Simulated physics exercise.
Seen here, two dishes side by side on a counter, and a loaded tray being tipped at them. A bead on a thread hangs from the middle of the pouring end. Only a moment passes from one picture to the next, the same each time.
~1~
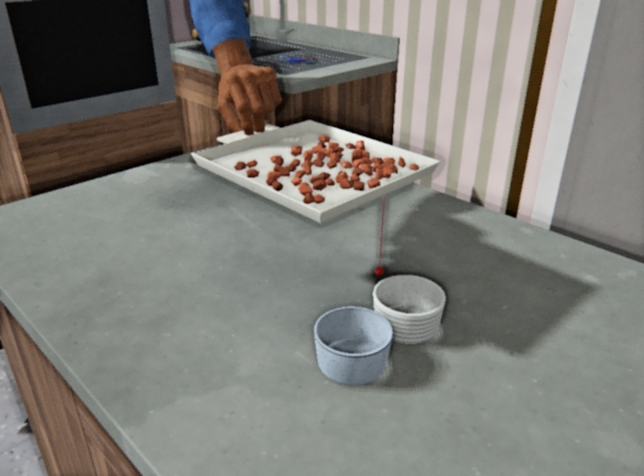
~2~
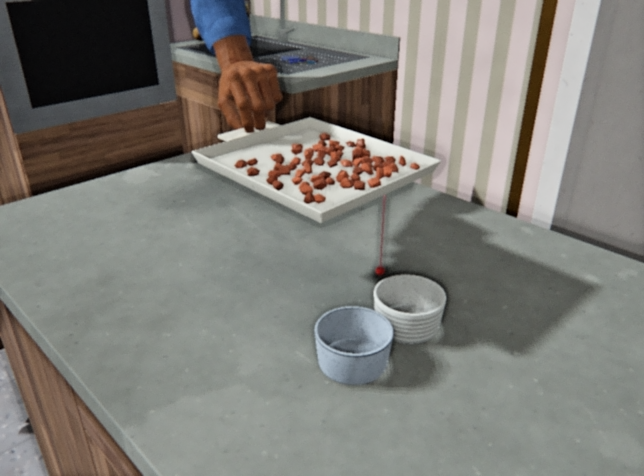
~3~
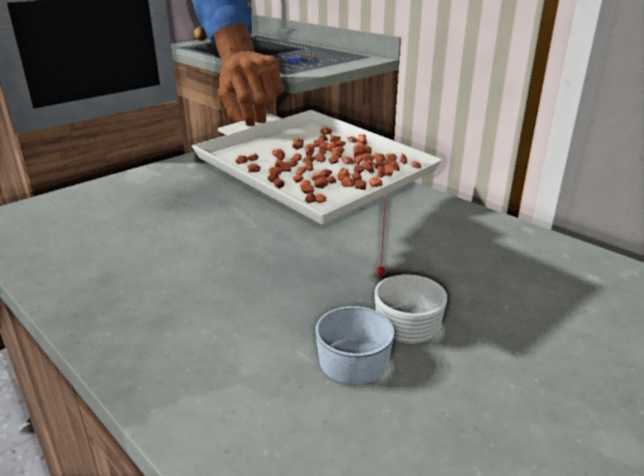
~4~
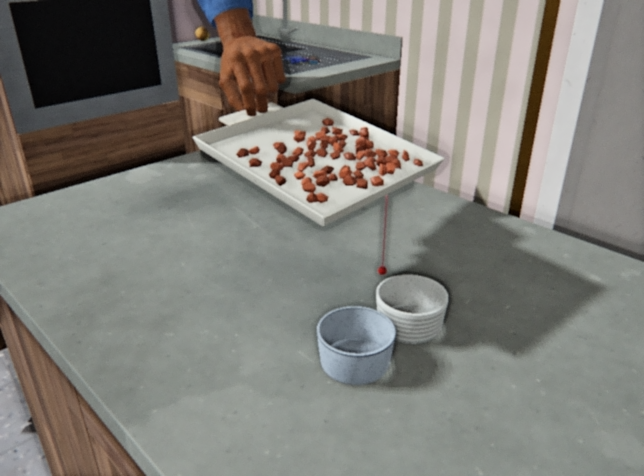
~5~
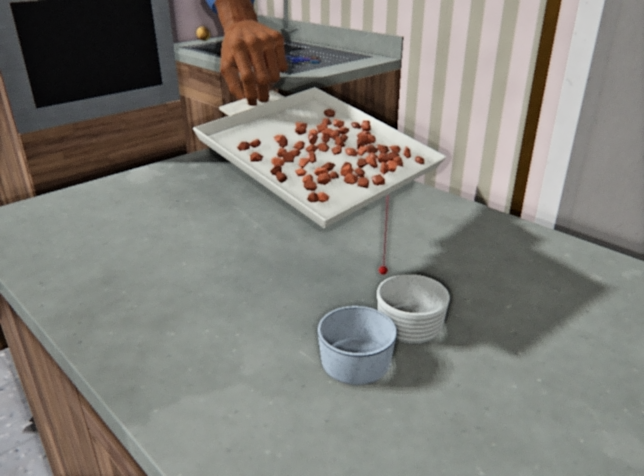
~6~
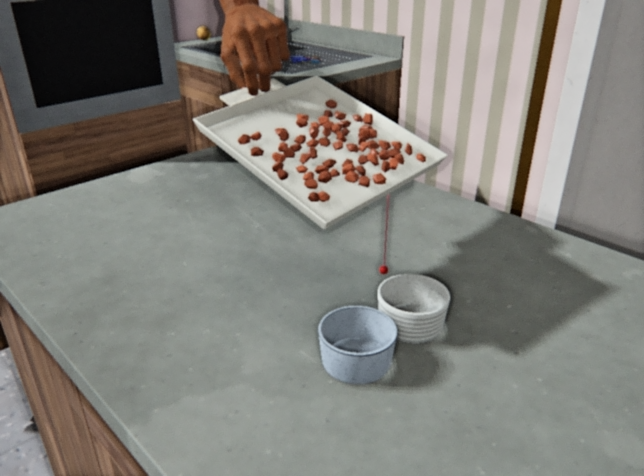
A hand slowly raising the back of a white tray of reddish-brown chunks, tilting it toward two small dishes on a counter.
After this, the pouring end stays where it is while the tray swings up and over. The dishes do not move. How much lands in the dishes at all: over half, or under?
Together they catch over half.
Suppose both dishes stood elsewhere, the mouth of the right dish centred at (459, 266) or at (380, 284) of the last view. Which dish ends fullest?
One: The left one. Two: The left-hand dish.
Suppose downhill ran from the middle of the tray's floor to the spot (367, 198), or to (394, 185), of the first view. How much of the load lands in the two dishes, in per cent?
About 70 and 30 per cent.
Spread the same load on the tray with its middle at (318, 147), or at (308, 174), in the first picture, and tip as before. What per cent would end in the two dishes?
In turn 70 and 70 in a hundred.
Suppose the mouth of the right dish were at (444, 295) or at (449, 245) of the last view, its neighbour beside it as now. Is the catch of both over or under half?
At the first place less than half, at the second the smaller part.
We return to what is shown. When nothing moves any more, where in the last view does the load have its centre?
At about (354, 346).
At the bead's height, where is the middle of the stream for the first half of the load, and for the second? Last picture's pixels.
First near (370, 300), later near (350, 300).
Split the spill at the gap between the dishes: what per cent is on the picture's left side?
Close to 100 per cent.
Just after the last frame, tray tipped steeply; almost all on the tray; just a few in the left dish; about a tenth in the air.
A moment on, tray tipped right over; about a tenth on the tray; roughly a quarter in the left dish; roughly a quarter in the right dish; roughly a quarter outside both; about a tenth in the air.
Further on, tray tipped past a quarter turn; roughly a third in the left dish; roughly a quarter in the right dish; roughly a third outside both.
When it is over, tray tipped past a quarter turn; roughly a third in the left dish; roughly a quarter in the right dish; roughly a third outside both.
